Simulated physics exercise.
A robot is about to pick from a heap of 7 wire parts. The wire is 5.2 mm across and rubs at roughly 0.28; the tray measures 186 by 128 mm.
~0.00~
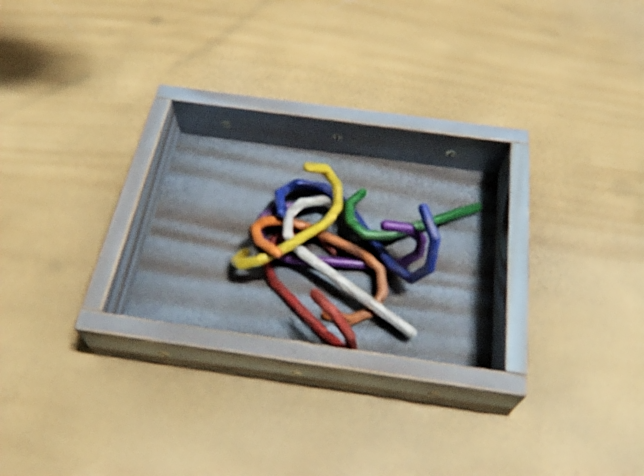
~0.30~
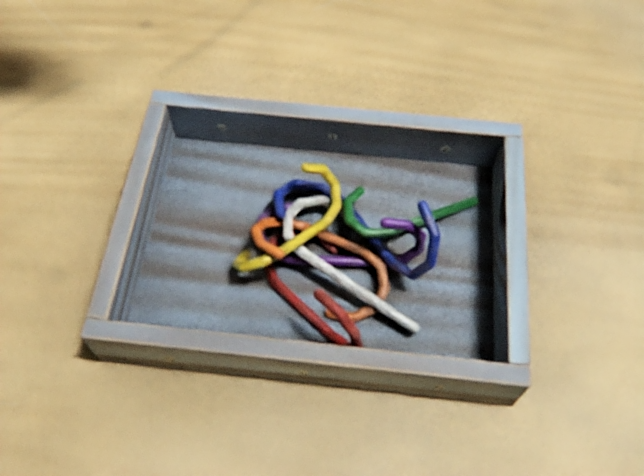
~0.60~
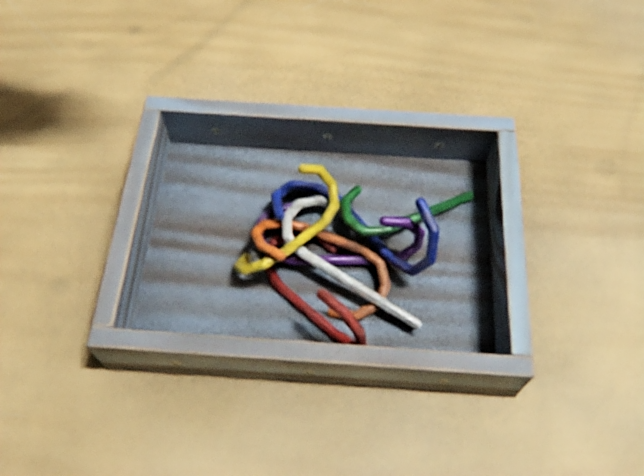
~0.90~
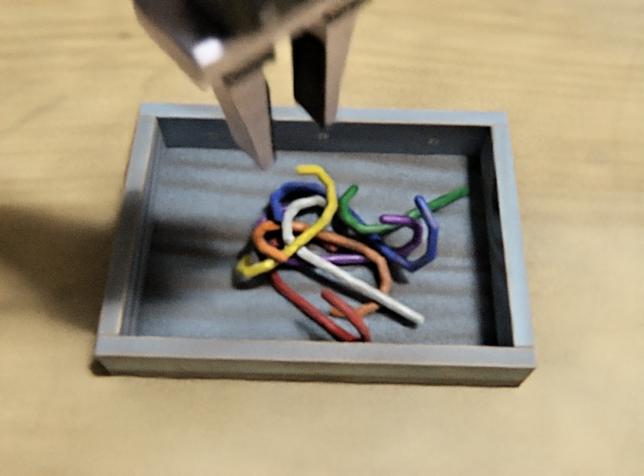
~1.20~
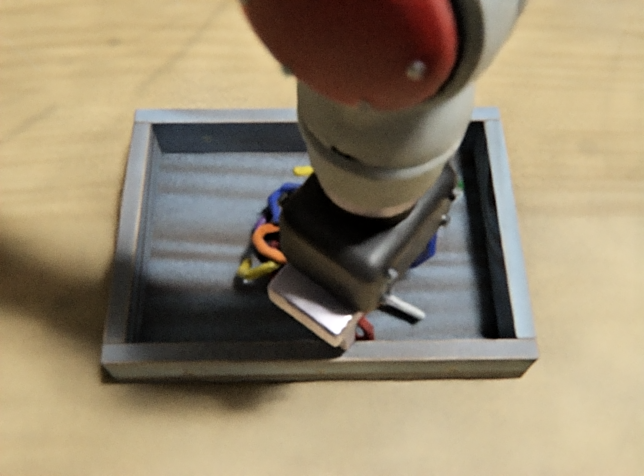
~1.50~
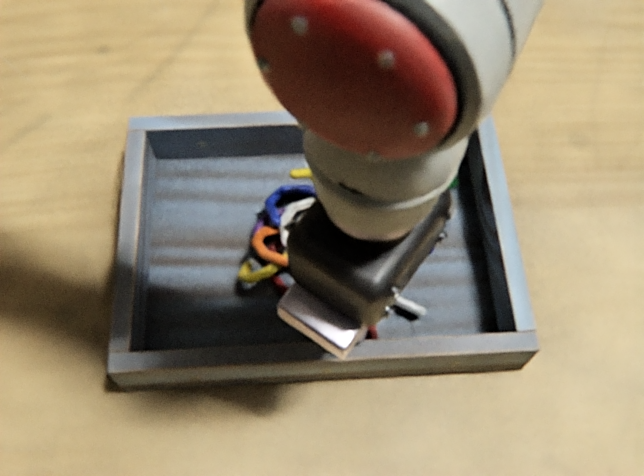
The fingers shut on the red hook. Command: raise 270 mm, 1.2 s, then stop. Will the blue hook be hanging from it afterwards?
The blue hook hangs on.
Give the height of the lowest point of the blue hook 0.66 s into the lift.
About 10 mm.
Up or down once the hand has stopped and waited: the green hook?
Green hook down.
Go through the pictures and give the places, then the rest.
Fingers out of view, 202 mm above the grip; blue hook from (423, 209) to (281, 213), passing over and under purple hook, over orange hook, under yellow hook; red hook from (334, 250) to (315, 295), passing under purple hook, under orange hook, under white hook, in the first picture.
Fingers out of view, 202 mm above the grip; orange hook from (330, 313) to (279, 254), passing over red hook, over purple hook, under blue hook; green hook from (360, 191) to (474, 201), passing over blue hook, over white hook, in the second picture.
Fingers out of view, 188 mm above the grip; purple hook from (385, 221) to (297, 208), passing over red hook, under orange hook, over and under blue hook; white hook from (353, 223) to (416, 324), passing over red hook, over orange hook, under yellow hook, in the third picture.
Fingers (284, 111) 101 mm above the grip; yellow hook from (301, 170) to (247, 260), passing over red hook, over purple hook, over and under orange hook; blue hook from (419, 200) to (279, 217), passing over and under purple hook, over orange hook, under yellow hook, in the fourth picture.
Fingers (355, 303) 13 mm above the grip, in the fifth picture.
Fingers (357, 313) closed on the red hook, in the sixth picture.
By 1.86 s, lowest point more than 20 mm over the tray floor, red hook 58 mm, yellow hook 36 mm, orange hook 36 mm.
By 2.16 s, lowest point more than 20 mm over the tray floor, red hook 159 mm, white hook 102 mm, orange hook 101 mm, yellow hook 100 mm, purple hook 79 mm.
By 2.70 s, lowest point more than 20 mm over the tray floor, red hook 273 mm, orange hook 221 mm, yellow hook 215 mm, purple hook 191 mm, white hook 174 mm, blue hook 104 mm.
Finally, hanging red hook 273 mm, orange hook 216 mm, yellow hook 212 mm, purple hook 191 mm, white hook 145 mm, blue hook 104 mm; the other 1 are down.
